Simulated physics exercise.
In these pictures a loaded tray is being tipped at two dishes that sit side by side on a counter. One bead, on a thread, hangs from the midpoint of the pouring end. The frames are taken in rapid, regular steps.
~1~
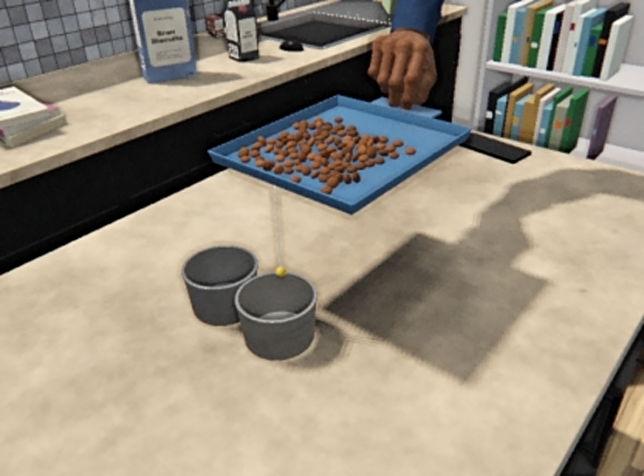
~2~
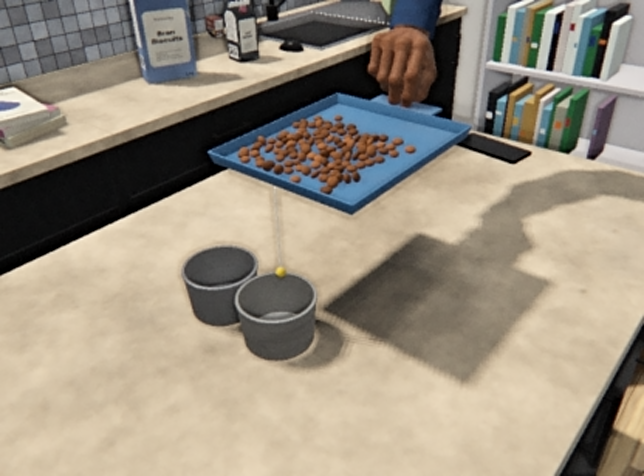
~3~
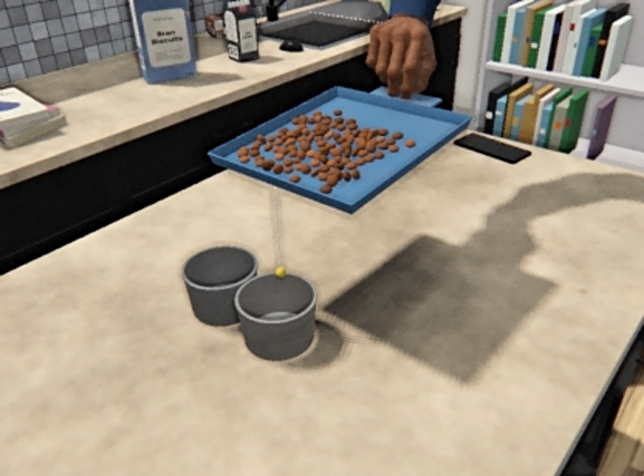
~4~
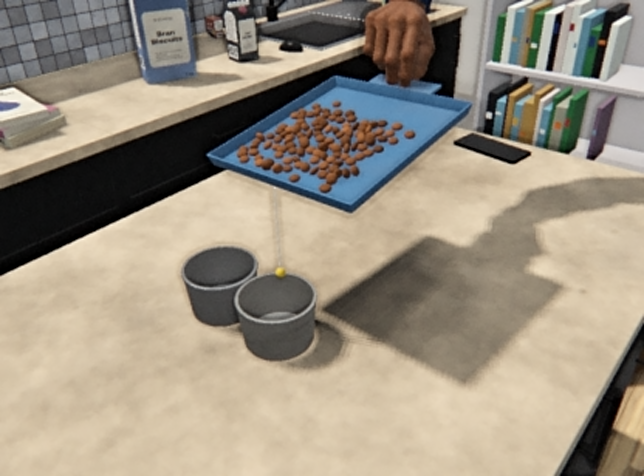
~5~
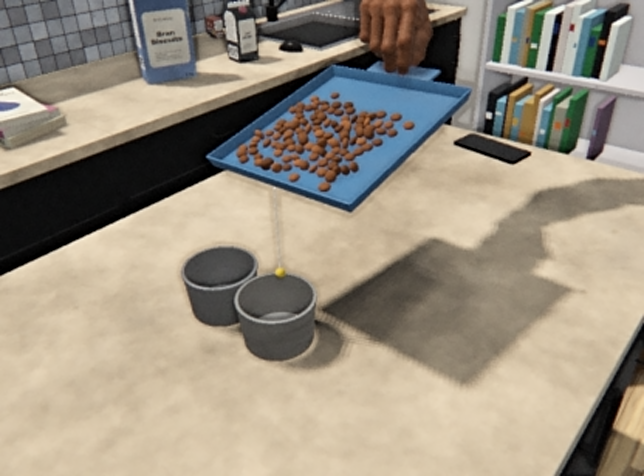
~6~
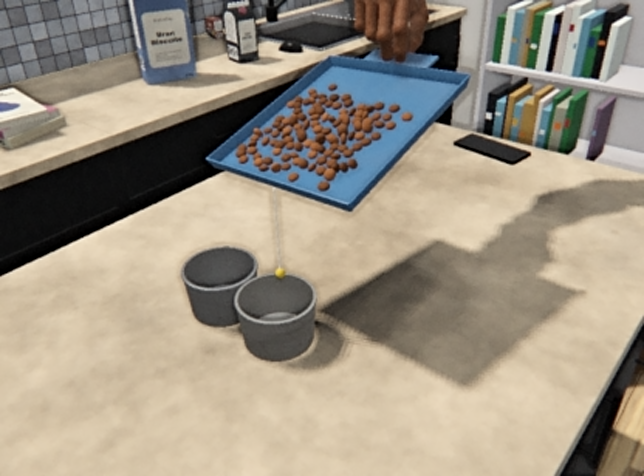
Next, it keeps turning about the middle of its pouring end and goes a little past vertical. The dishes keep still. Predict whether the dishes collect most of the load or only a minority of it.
They collect most of it.
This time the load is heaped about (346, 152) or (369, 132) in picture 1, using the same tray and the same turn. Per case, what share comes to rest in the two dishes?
First try 70 %, second try 70 %.
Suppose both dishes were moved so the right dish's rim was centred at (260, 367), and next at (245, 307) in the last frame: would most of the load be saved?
Earlier try a minority share, later try a majority share.
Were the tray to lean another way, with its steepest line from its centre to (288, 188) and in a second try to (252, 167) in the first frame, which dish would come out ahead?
The first try favours the dish to the right; the second favours the dish to the left.
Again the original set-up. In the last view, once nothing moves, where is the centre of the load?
Near (231, 312).
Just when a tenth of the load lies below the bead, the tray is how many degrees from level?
Roughly 70 degrees at that moment.
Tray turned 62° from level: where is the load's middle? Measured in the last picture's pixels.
The load is centred around (258, 163).
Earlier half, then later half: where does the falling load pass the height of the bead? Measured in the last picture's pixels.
(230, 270), then (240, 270).
Shortly afterwards, tray tipped steeply; all but a few on the tray; a little in the air.
Next, tray tipped past a quarter turn; a little on the tray; near a quarter in the right dish; near a third in the left dish; a little outside both; near a quarter in the air.
Some moments later, tray tipped past a quarter turn; near a third in the right dish; near half in the left dish; near a quarter outside both.
In the end, tray tipped past a quarter turn; near a third in the right dish; near half in the left dish; near a quarter outside both.
